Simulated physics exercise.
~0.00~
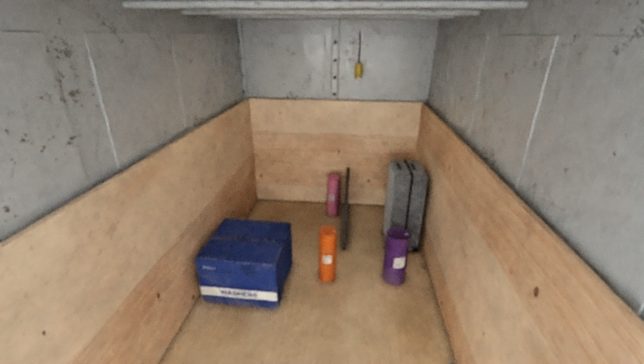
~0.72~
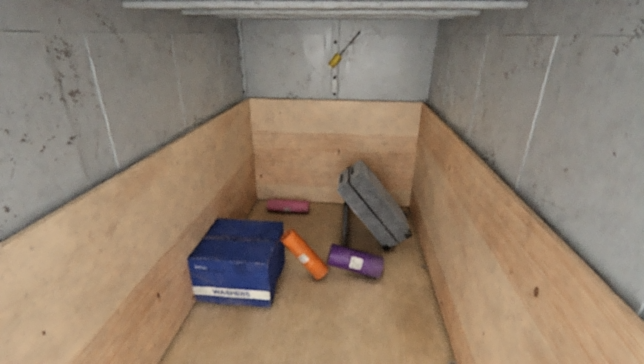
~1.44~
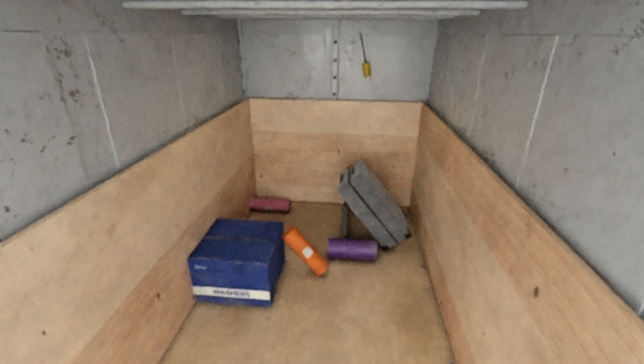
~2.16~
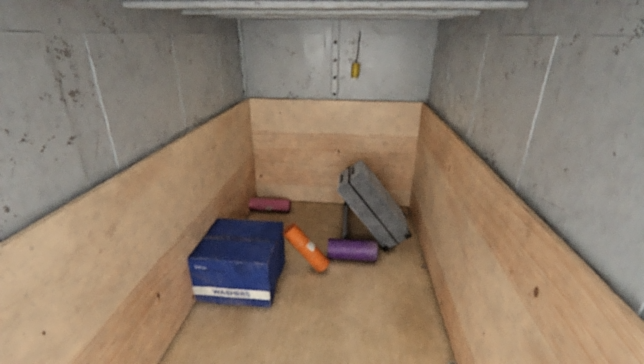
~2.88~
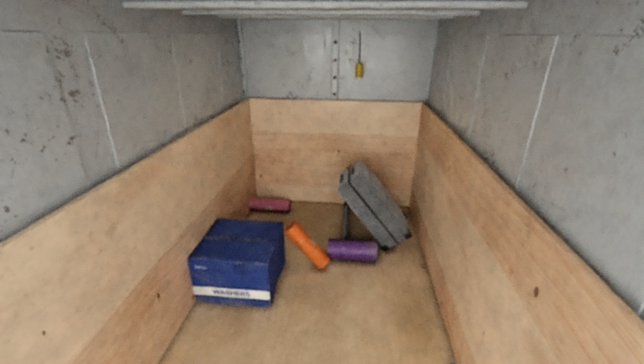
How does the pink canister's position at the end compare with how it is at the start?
It stands upright at the start, but at the end it lies on its side, farther to the left near the back of the load bay.
